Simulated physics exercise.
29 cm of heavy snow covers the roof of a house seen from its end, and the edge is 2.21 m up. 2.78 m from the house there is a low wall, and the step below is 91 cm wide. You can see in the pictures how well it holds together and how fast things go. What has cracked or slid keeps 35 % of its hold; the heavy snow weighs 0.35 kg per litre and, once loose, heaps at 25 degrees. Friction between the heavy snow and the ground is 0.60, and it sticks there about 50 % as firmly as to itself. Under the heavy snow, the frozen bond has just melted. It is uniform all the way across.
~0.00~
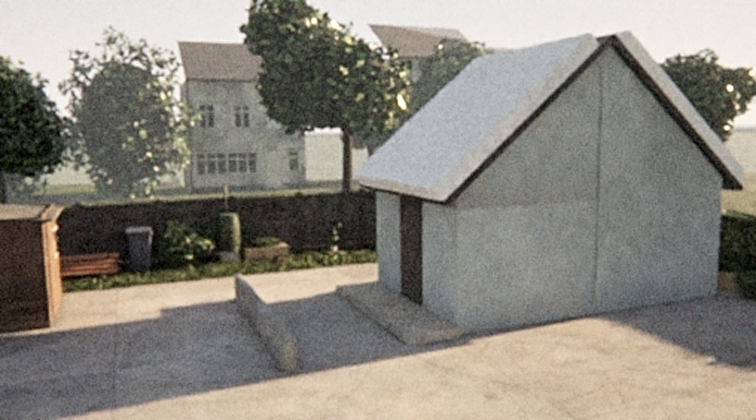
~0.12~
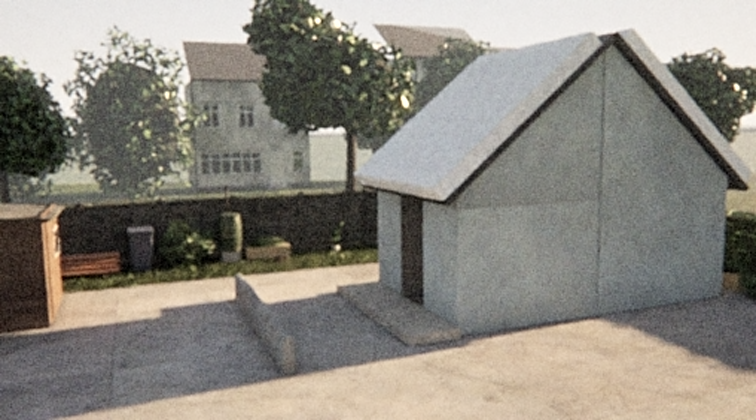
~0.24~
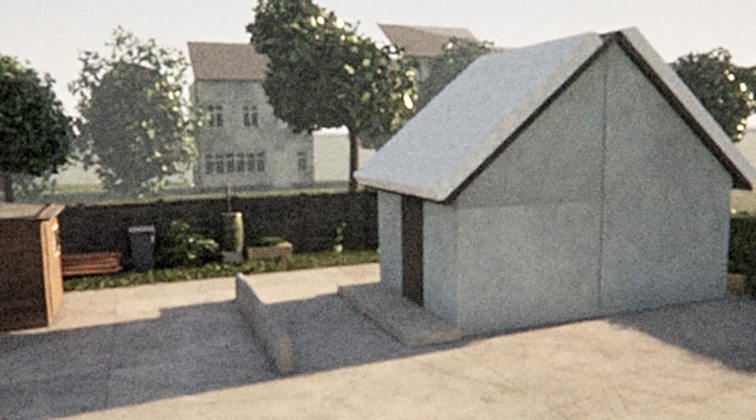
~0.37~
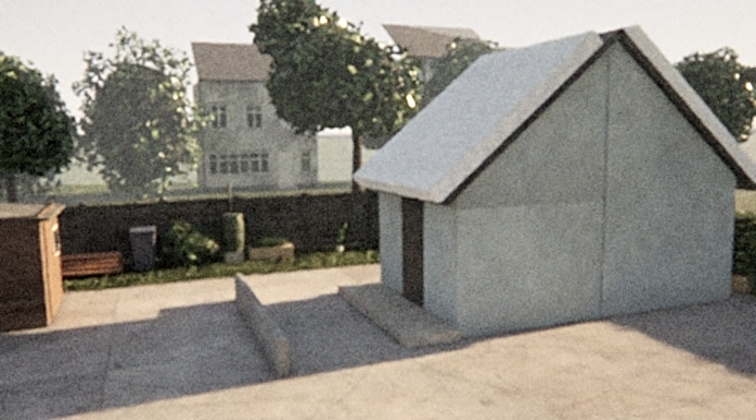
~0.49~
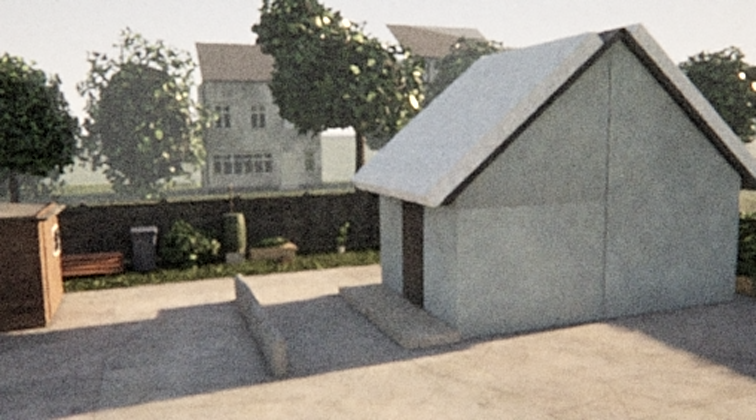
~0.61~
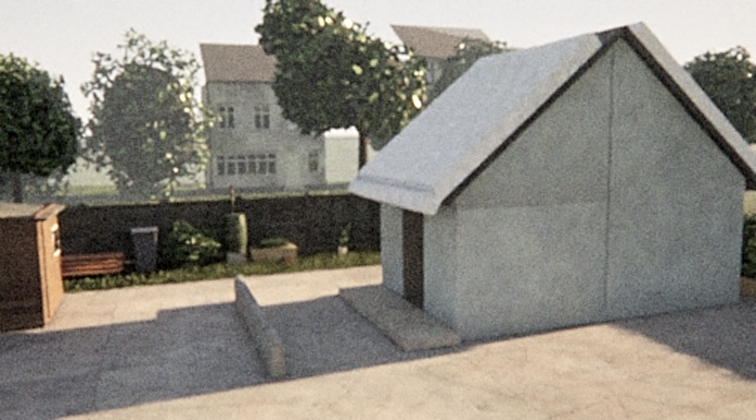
The clip opens on a small pale-walled building with thick snow on its roof, beside a paved yard, with trees and houses behind. As the view drifts slightly, the snow on the left slope creeps down a little in one piece, then slides farther past the eaves, its lower edge starting to crack.
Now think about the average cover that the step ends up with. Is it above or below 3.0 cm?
Above.
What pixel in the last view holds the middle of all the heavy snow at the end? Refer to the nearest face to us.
Close to (351, 341) in the last picture.
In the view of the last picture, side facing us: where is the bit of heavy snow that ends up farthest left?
(281, 344) or thereabouts.
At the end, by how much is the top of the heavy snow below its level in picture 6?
Roughly 4.1 m.
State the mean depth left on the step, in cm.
The average comes out at roughly 9 cm.
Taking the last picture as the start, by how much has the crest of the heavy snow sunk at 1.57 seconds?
Roughly 0.8 m.
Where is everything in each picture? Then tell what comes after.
The first picture shows leading edge of the heavy snow at (435, 190), 3 % of it past the eaves, in one piece.
The second picture shows leading edge of the heavy snow at (435, 190), its middle shifted 8 mm, 3 % of it past the eaves, in one piece.
The third picture shows leading edge of the heavy snow at (433, 191), its middle shifted 3.1 cm, 3 % of it past the eaves, in one piece.
The fourth picture shows leading edge of the heavy snow at (431, 193), its middle shifted 7.0 cm, 4 % of it past the eaves, in one piece.
The fifth picture shows leading edge of the heavy snow at (427, 194), its middle shifted 13 cm, 6 % of it past the eaves, in one piece.
The sixth picture shows leading edge of the heavy snow at (421, 210), its middle shifted 21 cm, 8 % of it past the eaves, cracking.
After 1.05 s, 92 % of the snow is still up on the roof and 8 % is falling or down.
After 1.57 s, 70 % of the snow is still up on the roof and 30 % is falling or down.
After 2.08 s, 41 % of the snow is still up on the roof and 59 % is falling or down.
After 2.60 s, none of the snow is still up on the roof and all is falling or down.
After 5.00 s, at the end, none of the snow is still up on the roof and the snow on the step is 9.3 cm deep on average.
